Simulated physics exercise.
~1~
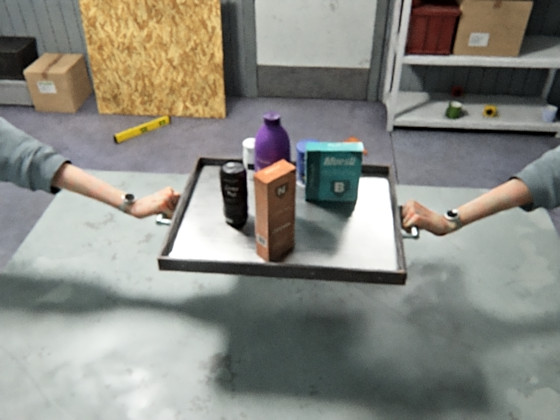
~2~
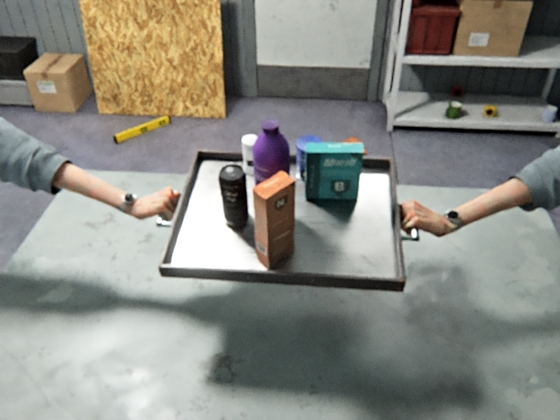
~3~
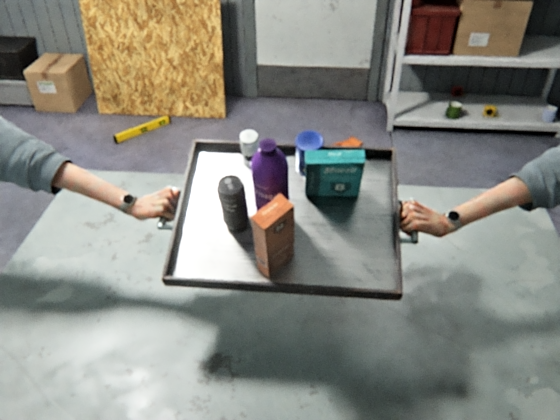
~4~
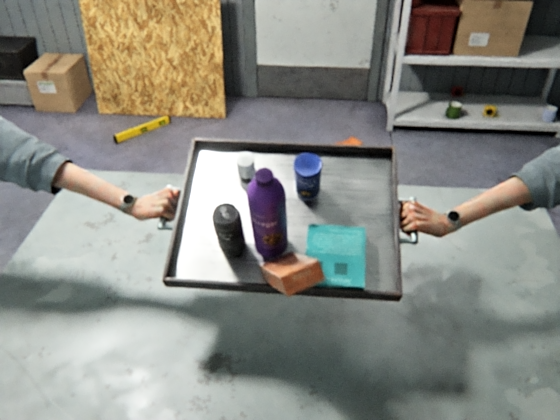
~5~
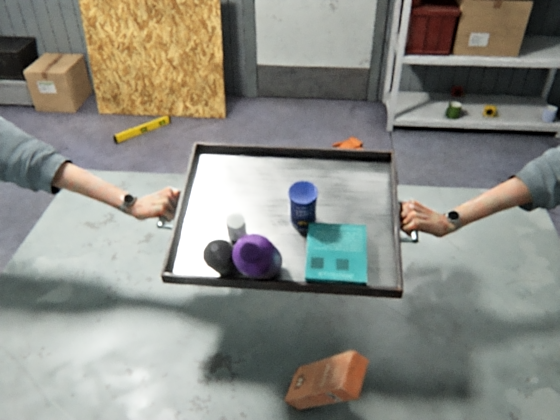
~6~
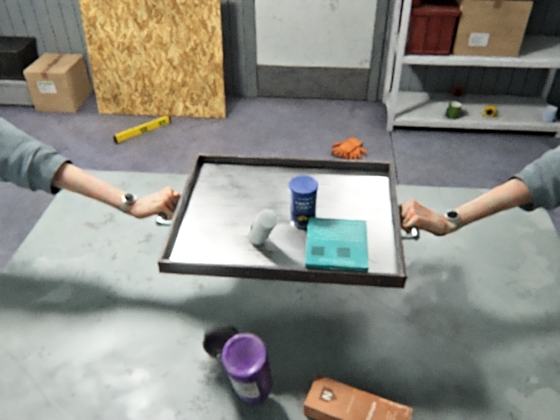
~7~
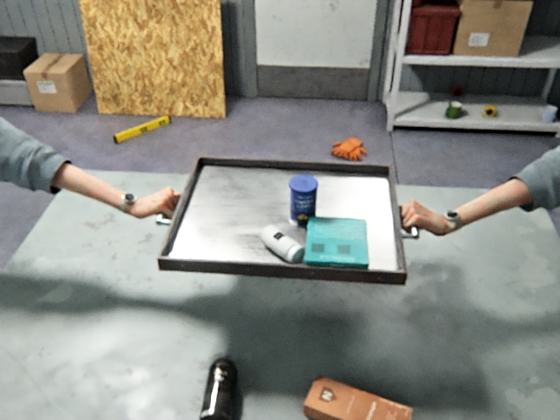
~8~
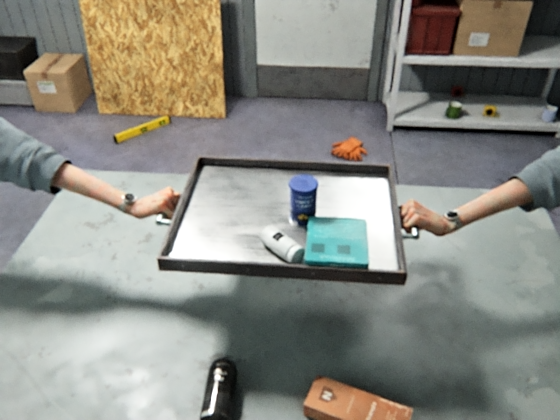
In this clip, two hands tilt a tray of items toward the viewer, and the orange packet, then the black can and purple bottle, fall off the near edge before the tray is levelled, leaving the turquoise packet and white shaker lying beside the upright blue tin.
